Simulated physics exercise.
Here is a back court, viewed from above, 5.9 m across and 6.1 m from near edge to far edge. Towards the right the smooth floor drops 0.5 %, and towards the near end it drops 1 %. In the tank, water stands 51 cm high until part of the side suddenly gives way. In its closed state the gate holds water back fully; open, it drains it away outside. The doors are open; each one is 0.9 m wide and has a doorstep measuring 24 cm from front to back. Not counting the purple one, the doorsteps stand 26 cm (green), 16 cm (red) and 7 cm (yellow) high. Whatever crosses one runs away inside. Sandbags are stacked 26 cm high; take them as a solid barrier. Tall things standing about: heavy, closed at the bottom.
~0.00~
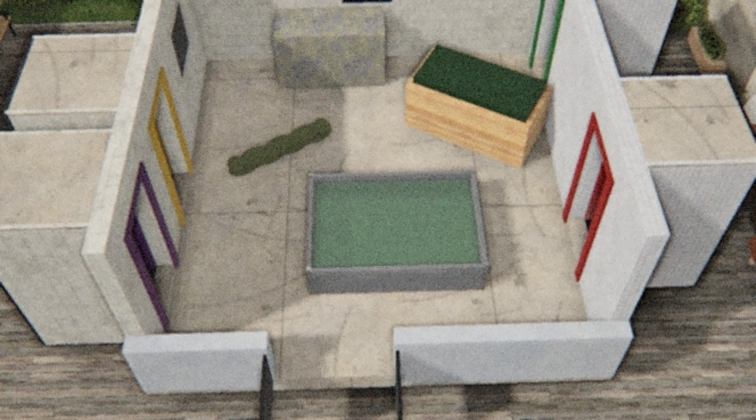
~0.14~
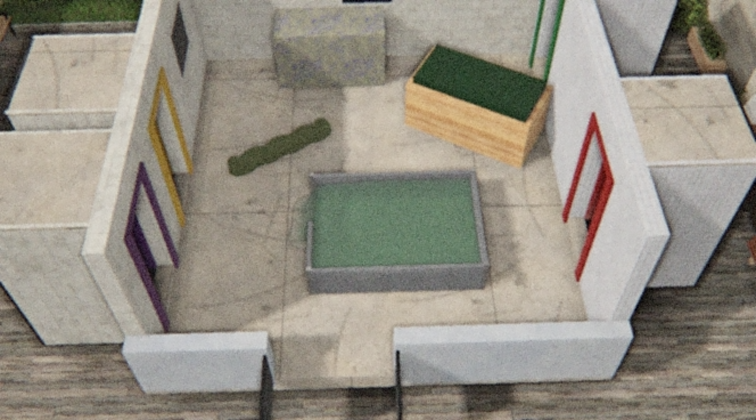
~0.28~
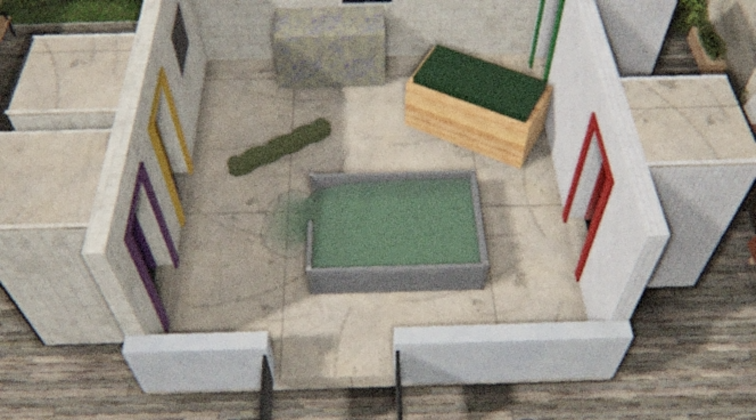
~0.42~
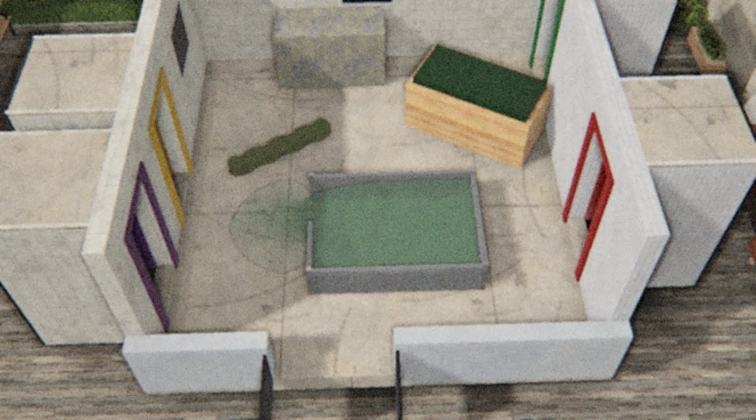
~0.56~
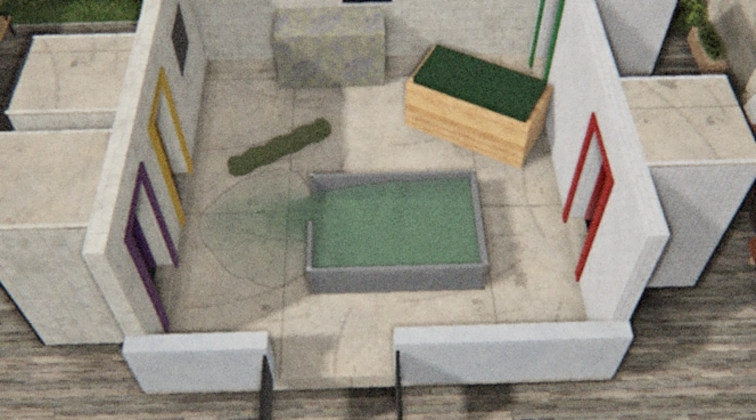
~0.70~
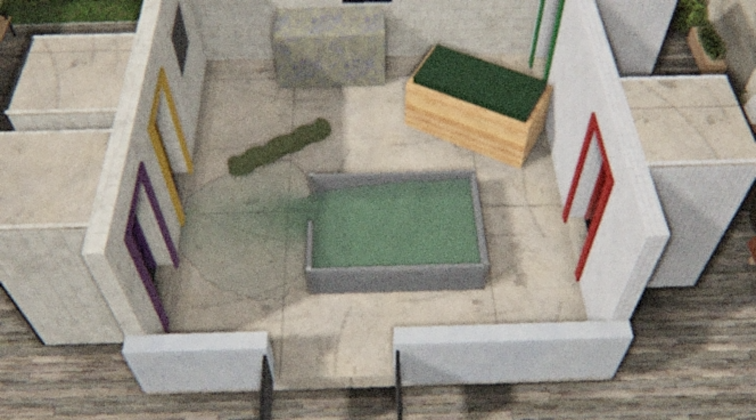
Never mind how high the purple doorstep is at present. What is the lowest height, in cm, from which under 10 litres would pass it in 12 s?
11 cm.
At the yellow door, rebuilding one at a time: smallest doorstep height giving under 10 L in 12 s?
About 23 cm at yellow.
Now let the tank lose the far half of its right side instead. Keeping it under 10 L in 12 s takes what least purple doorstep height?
If so: Around 7.5 cm.
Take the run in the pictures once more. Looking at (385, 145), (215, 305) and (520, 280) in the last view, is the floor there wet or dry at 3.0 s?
In the order asked: Soaked, soaked, untouched.
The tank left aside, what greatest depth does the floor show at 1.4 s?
26 cm.
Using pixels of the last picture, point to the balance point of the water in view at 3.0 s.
Approximately (335, 239).
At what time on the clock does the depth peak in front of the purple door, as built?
Roughly at 2.4 s.
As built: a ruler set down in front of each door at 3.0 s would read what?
At the green door the depth is 0 cm, at red 0 cm, at yellow 21 cm and at purple 13 cm.
After 1.4 s water covers 15 % of the floor, deepest (26 cm) near (300, 223); 11 cm at the purple door, 0 litres in over its 12 cm doorstep.
After 3.0 s water covers 30 % of the floor, deepest (22 cm) near (162, 365); 13 cm at the purple door, 5 litres in over its 12 cm doorstep.
After 12.0 s water covers 85 % of the floor, deepest (10 cm) near (535, 163); 6 cm at the purple door, 7 litres in over its 12 cm doorstep.
At the purple door as built, the water arrived by 1.1 s and peaked near 15 cm at 2.4 s.
With a doorstep of 9.5 cm, 19 litres would have come in within the 12 s; with 12.5 cm, 6 litres. So under 10 litres takes about 11 cm.
